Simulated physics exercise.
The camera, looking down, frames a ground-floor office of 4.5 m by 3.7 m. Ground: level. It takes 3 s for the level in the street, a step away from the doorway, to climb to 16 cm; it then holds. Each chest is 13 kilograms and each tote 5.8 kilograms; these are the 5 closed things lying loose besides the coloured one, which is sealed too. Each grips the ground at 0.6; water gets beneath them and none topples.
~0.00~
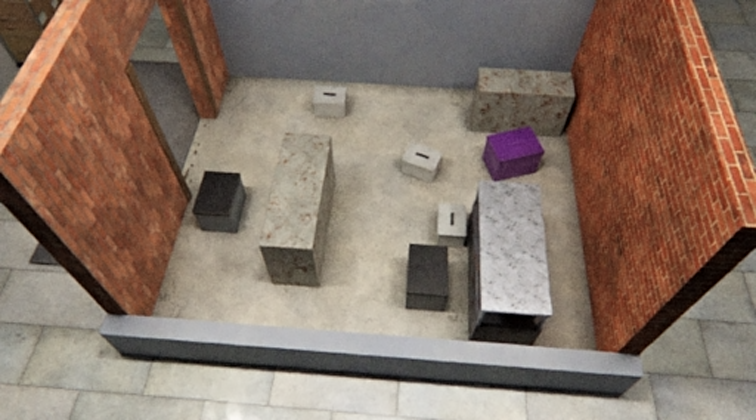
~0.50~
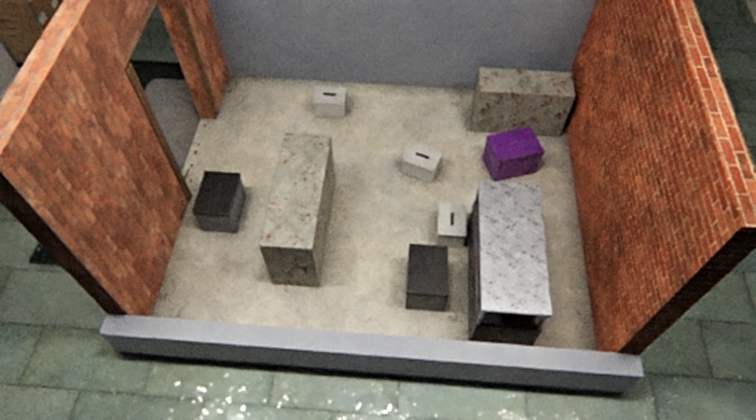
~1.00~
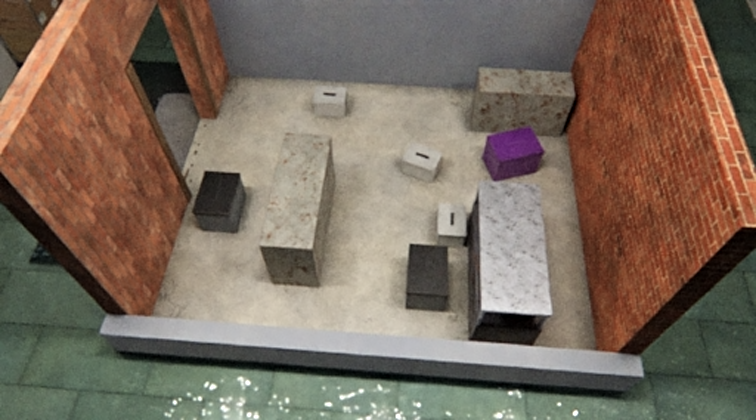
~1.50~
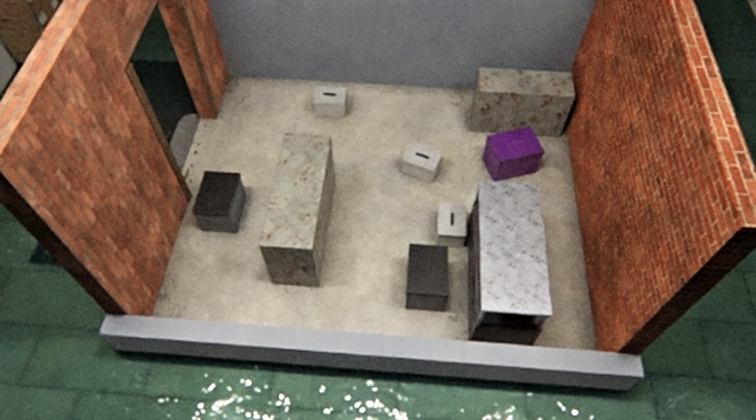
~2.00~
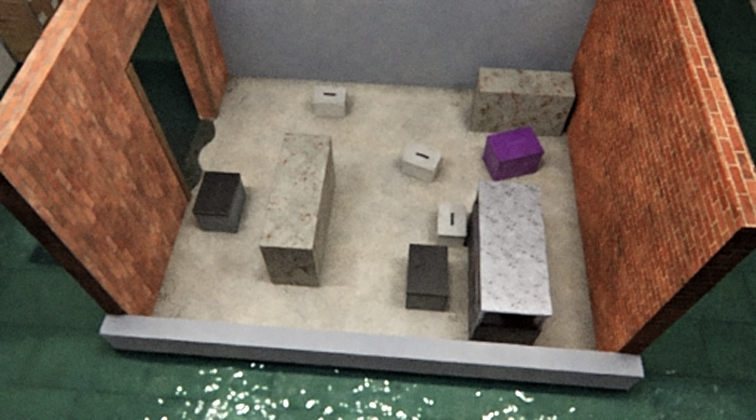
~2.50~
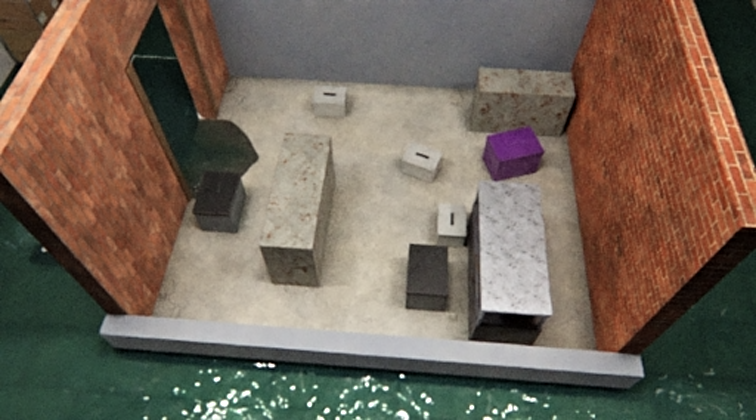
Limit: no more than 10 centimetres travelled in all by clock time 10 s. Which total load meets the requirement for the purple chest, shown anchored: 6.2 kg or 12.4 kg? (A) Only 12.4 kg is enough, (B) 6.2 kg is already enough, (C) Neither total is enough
Neither total is enough.
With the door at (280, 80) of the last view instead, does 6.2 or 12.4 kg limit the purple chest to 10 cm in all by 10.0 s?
With that change, the lighter one suffices.
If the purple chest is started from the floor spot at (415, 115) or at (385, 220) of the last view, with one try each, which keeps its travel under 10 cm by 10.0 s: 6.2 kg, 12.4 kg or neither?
At the first spot nothing offered works, at the second the lesser mass is plenty.
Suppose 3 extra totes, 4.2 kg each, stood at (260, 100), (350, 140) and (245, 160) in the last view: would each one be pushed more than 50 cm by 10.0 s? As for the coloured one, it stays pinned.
Result, in order - falls shy; exceeds it; exceeds it.
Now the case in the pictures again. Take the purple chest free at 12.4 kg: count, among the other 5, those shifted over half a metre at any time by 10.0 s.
Answer: 2.
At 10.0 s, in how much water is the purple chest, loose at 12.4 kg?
8 cm, roughly.
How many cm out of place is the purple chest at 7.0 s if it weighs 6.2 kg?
Close to 20 centimetres.
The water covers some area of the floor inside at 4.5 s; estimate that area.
About 5.5 m2.
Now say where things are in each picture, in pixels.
The first picture shows the purple chest at (516, 143) rests on the ground; water covers 0.0 m2; 0 of 6 have shifted.
The second picture shows the purple chest at (516, 143) rests on the ground; 0.0 m2 under water; 0 of 6 have shifted.
The third picture shows the purple chest at (516, 143), on the bottom; water covers 0.0 m2; 0 of 6 have shifted.
The fourth picture shows the purple chest at (516, 143) rests on the ground; 0.0 m2 under water; 0 of 6 have shifted.
The fifth picture shows the purple chest at (516, 143), on the bottom; water covers 0.0 m2; 0 of 6 have shifted.
The sixth picture shows the purple chest at (516, 143), on the bottom; water covers 0.5 m2; 0 of 6 have shifted.
After 3.5 s the purple chest would be 0 cm from its start with 6.2 kg and 0 cm from its start with 12.4 kg; 0 cm of water round it then.
After 4.5 s the purple chest would be 0 cm from its start with 6.2 kg and 0 cm from its start with 12.4 kg; 0 cm of water round it then.
After 7.0 s the purple chest would be 22 cm from its start with 6.2 kg and 0 cm from its start with 12.4 kg; 3 cm of water round it then.
After 10.0 s the purple chest would be 130 cm from its start with 6.2 kg and 48 cm from its start with 12.4 kg; 8 cm of water round it then.
